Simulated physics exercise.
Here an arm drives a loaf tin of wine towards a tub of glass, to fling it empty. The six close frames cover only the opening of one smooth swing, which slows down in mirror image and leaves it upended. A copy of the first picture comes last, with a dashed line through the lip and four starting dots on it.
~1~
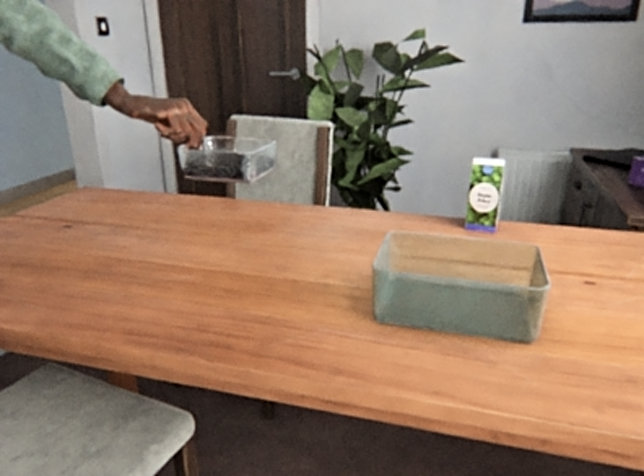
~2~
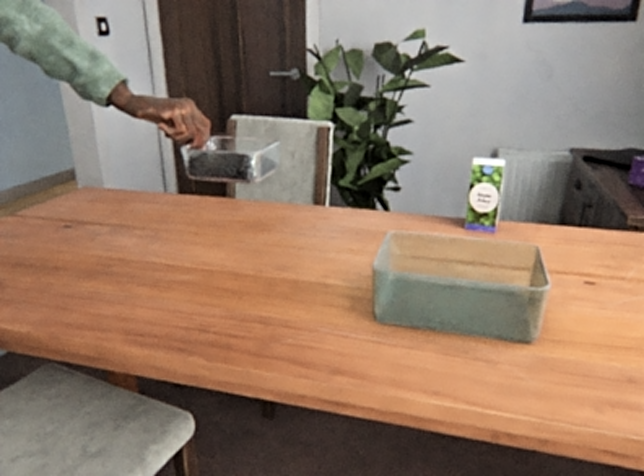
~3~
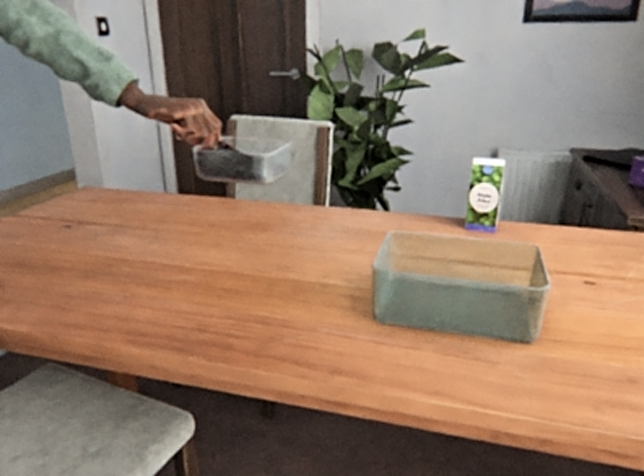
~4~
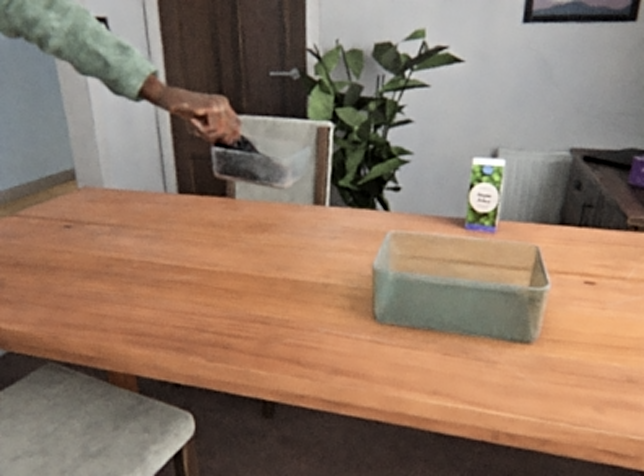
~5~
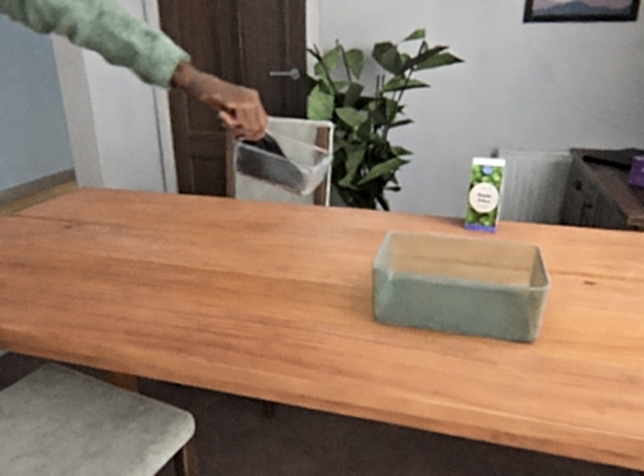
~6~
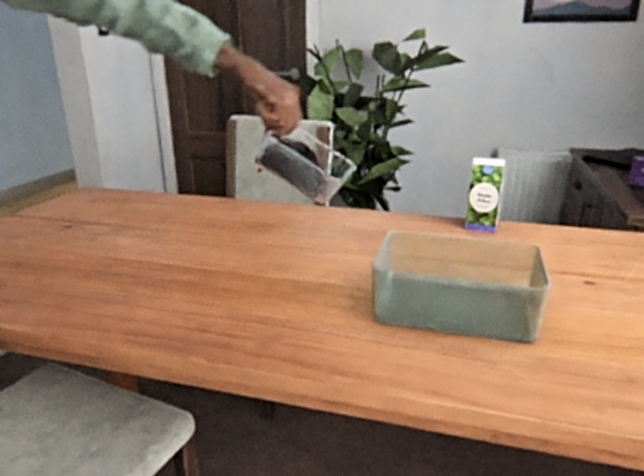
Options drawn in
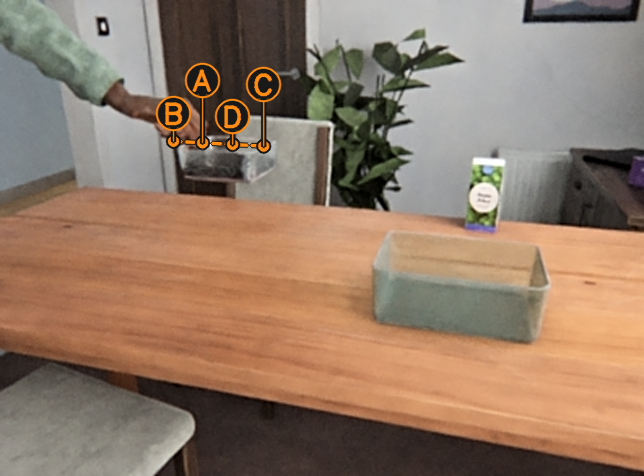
A hand in a fuzzy pale green sleeve grips a small clear container of dark contents at the upper left, above a long orange-brown wooden table seen from slightly above by a still camera. A larger greenish glass tub sits right of centre, with a green and white carton, chairs and a leafy plant beyond. The hand carries the container rightward, gradually tilting it steeply down toward the right.
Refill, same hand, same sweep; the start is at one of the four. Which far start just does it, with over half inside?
Dot A.
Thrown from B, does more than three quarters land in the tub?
No, it does not.
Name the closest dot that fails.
Here it is dot B.
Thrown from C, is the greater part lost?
No, not at all.
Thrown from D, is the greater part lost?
No.
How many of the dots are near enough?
Three of the four.
On the marked copy, A at (202, 142); B at (173, 141); C at (263, 146); D at (232, 144).
With A, about 65 % lands in the tub, 27 % falls short and 8 % goes beside or beyond.
With B, about 32 % lands in the tub, 61 % falls short and 7 % goes beside or beyond.
With C, about 74 % lands in the tub, 13 % falls short and 13 % goes beside or beyond.
With D, about 71 % lands in the tub, 16 % falls short and 13 % goes beside or beyond.
